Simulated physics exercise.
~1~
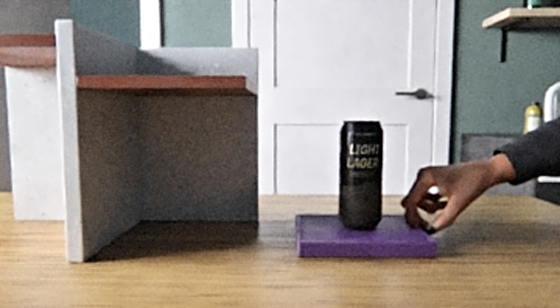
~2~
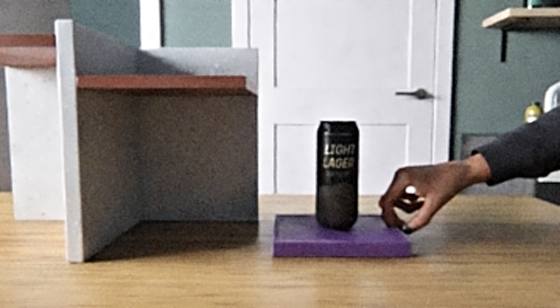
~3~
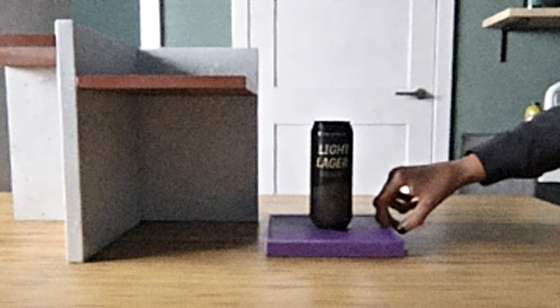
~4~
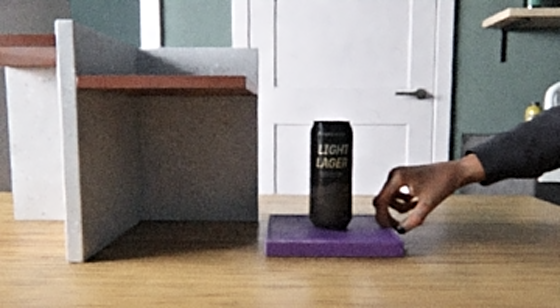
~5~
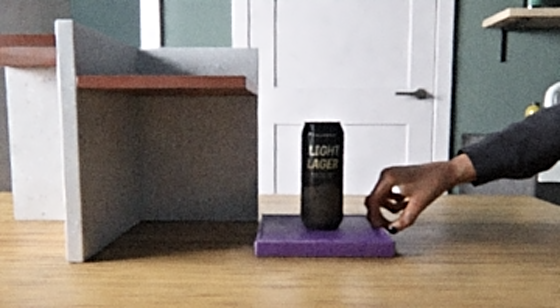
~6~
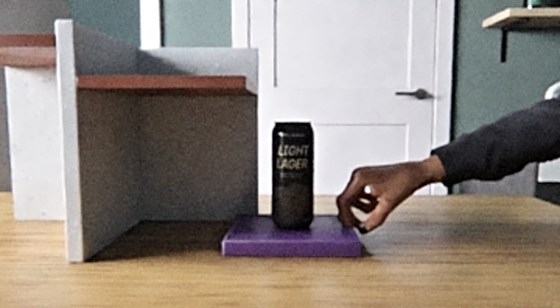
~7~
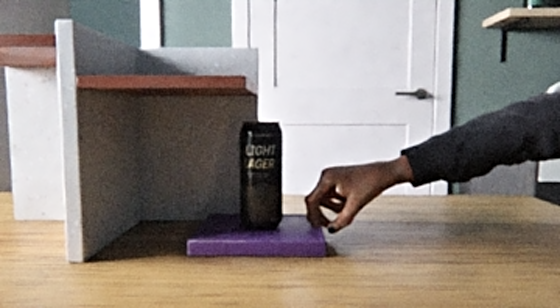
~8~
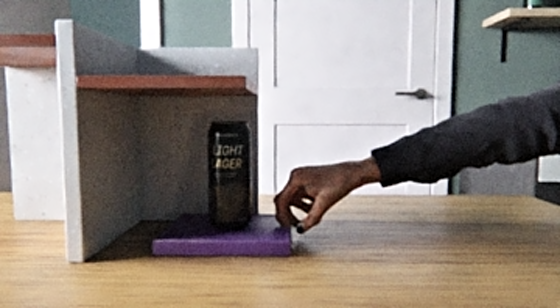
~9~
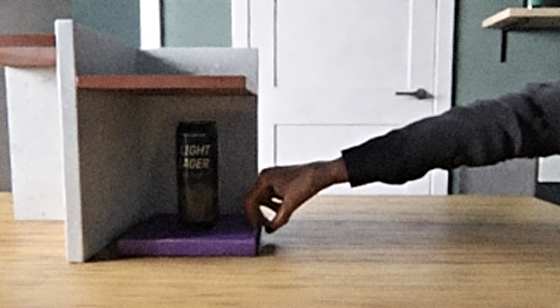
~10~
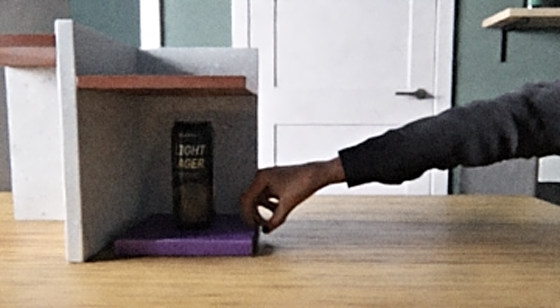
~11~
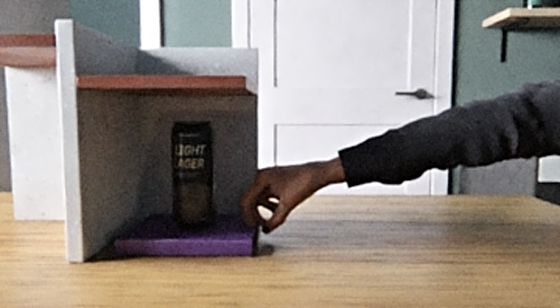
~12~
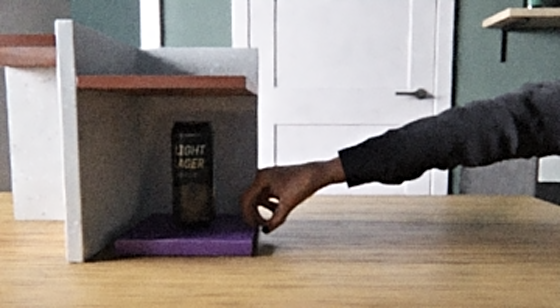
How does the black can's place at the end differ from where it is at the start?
At the start the black can stands out in the open to the right of the stand. By the end it is farther left, upright on the purple tray beneath the shelf.
